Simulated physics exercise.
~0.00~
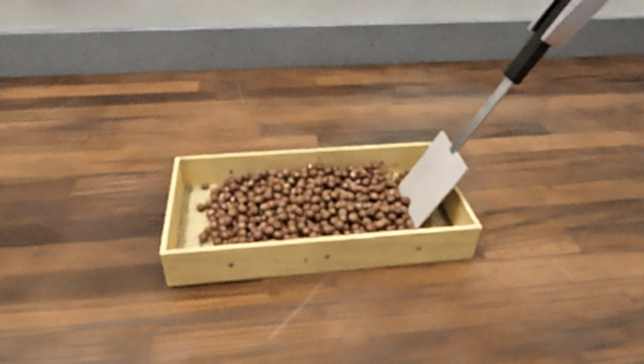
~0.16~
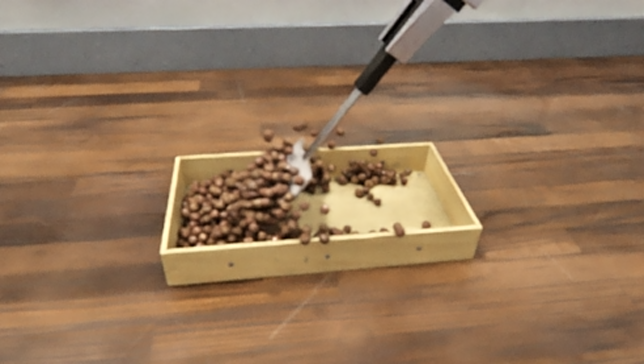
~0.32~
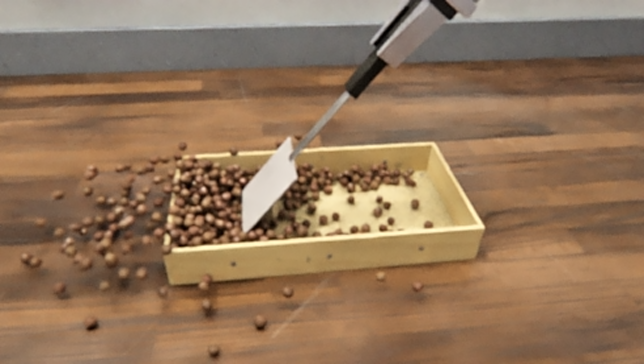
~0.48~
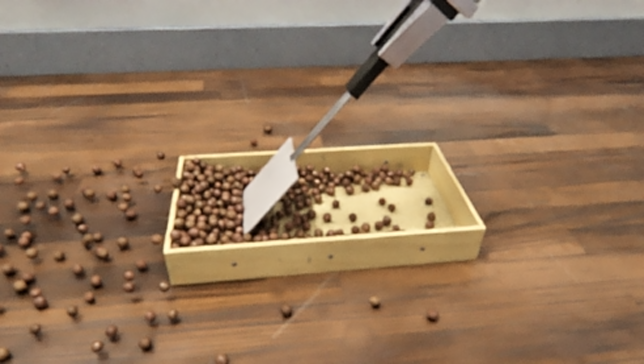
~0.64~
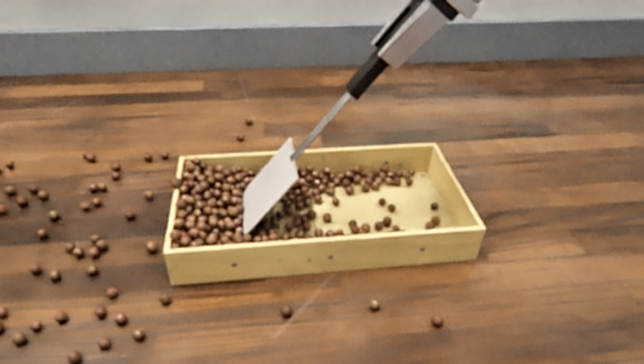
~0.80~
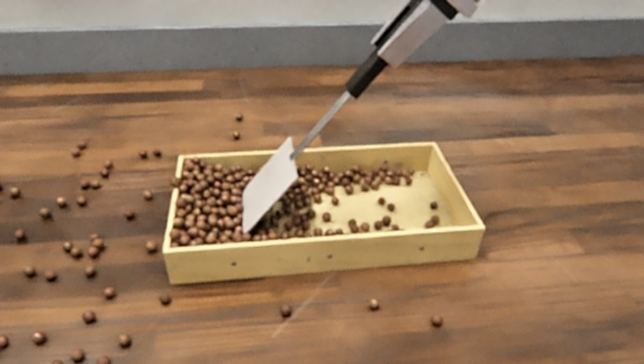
On a wooden table top, a shallow wooden trough holds a wide heap of small brown beads, with a robot arm's flat turner dipped in at the right end. The arm sweeps the turner quickly to the left, shoving the beads ahead of it and tossing some above the rim. The blade then halts left of the middle, and many beads spill over the left end and scatter across the table. A few land in front of the trough as well. Finally the turner rests still against the beads piled at the left, while stray ones lie around on the table.
